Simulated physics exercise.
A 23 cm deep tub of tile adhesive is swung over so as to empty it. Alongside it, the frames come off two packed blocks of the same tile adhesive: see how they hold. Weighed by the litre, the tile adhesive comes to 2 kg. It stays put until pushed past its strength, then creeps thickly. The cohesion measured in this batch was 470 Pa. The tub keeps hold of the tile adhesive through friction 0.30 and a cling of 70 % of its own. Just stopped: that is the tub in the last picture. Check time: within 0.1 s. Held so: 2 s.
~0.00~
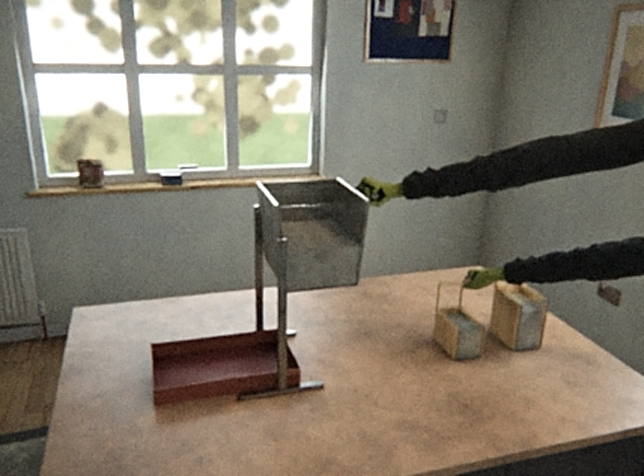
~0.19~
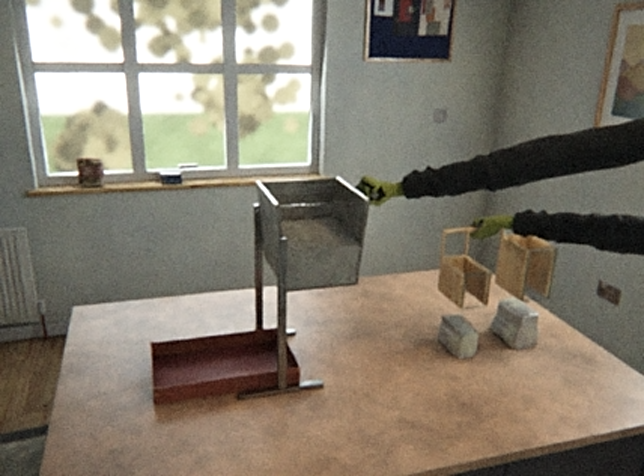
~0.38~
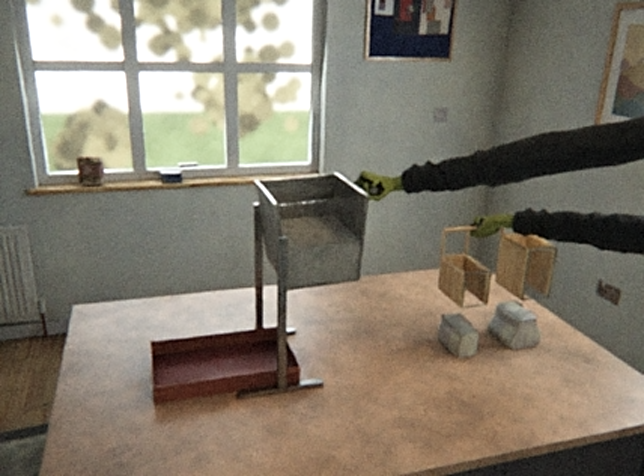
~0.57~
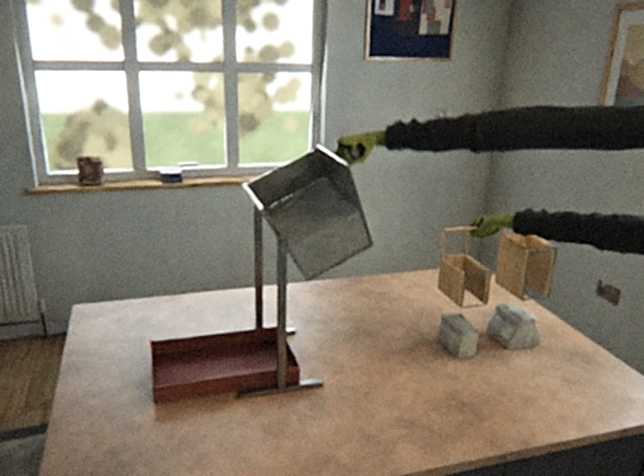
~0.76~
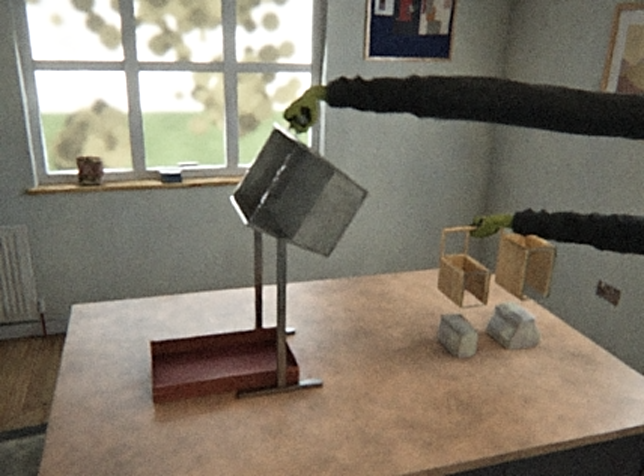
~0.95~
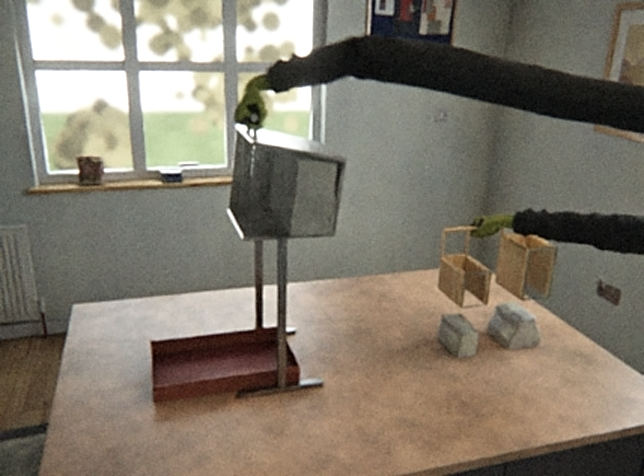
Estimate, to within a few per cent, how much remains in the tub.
Roughly 100 per cent remains in the tub.
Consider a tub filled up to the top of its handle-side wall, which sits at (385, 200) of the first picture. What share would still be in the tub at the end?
Near 70 per cent.
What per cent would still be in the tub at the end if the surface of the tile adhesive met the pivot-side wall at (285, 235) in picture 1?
About 80 per cent.
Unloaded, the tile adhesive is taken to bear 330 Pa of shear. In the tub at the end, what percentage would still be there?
In that case close to 90 in a hundred.
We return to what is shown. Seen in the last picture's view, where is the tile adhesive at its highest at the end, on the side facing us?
On the near face, the top ends up close to (293, 191).
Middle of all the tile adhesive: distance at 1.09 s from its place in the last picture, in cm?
Shift: Roughly 4 cm.
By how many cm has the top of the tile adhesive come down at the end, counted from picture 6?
The top ends up some 8 cm below its level in the last picture.
After 1.09 s, the tub is at 83 degrees and holds 100 %.
After 1.26 s, the tub is at 83 degrees and holds 100 %.
After 1.43 s, the tub is at 83 degrees and holds 100 %.
After 1.60 s, the tub is at 83 degrees and holds 100 %.
After 2.95 s, at the end, the tub is at 83 degrees and holds 100 %.
